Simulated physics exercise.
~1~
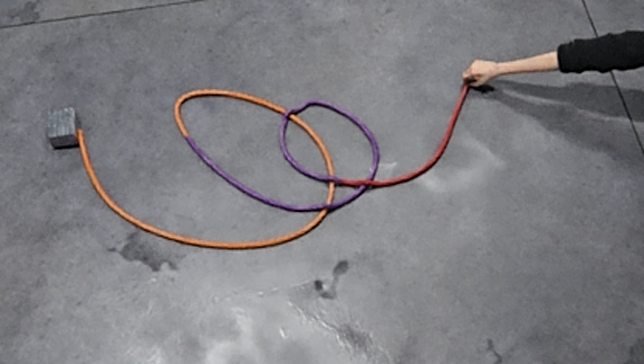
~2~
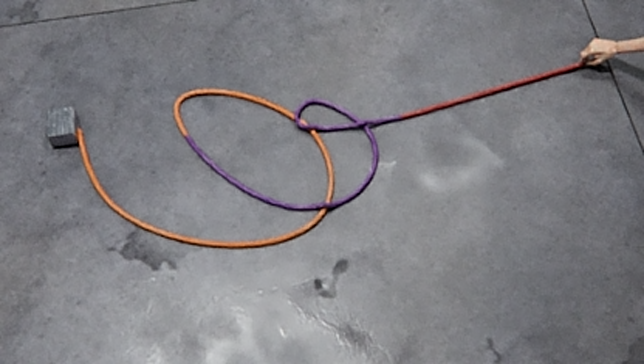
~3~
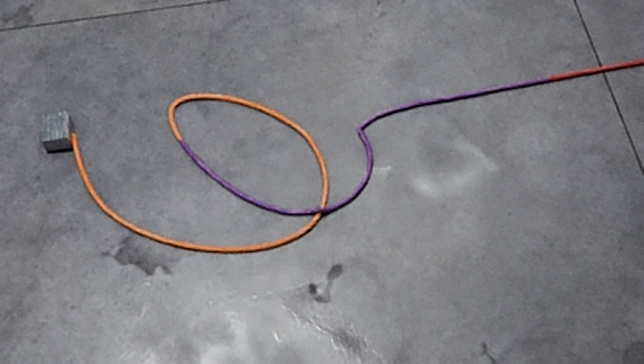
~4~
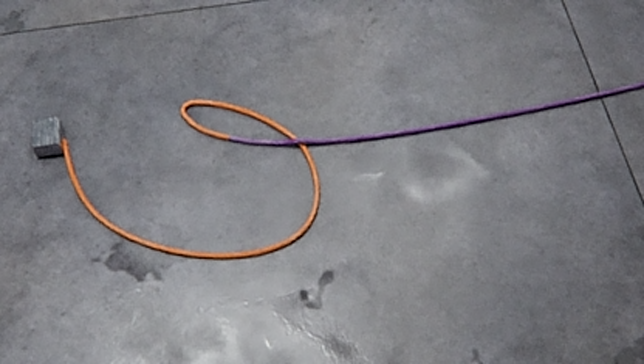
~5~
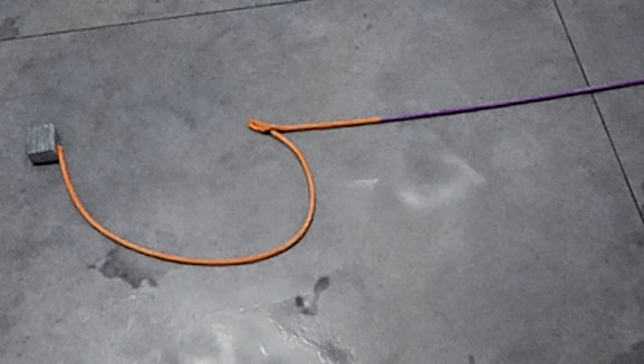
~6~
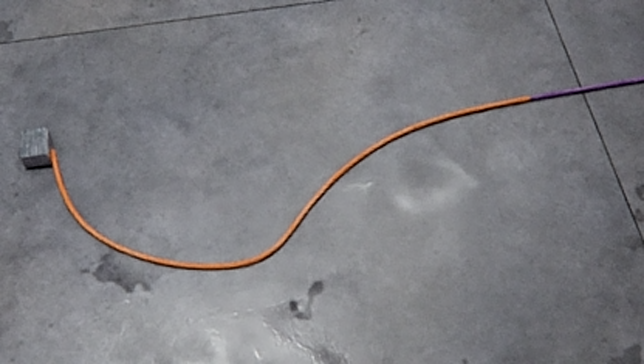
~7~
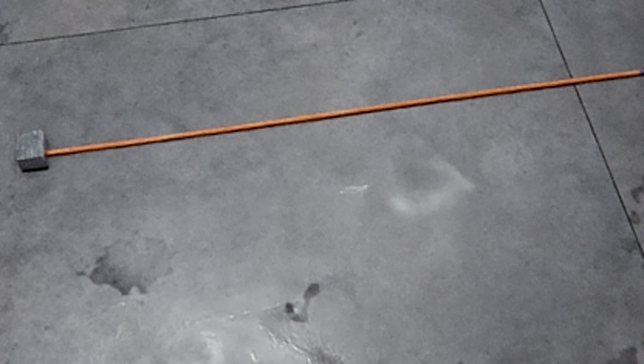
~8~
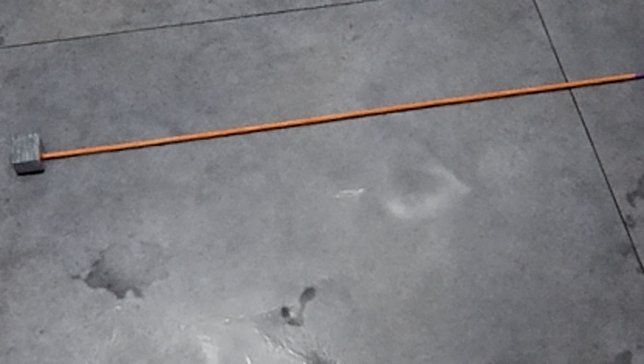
A looped orange, purple and red rope, attached to a small gray block at the left, was pulled rightward across a concrete floor by a person's hand, its loops shrinking and slipping open until the orange length stretched straight with no knot.
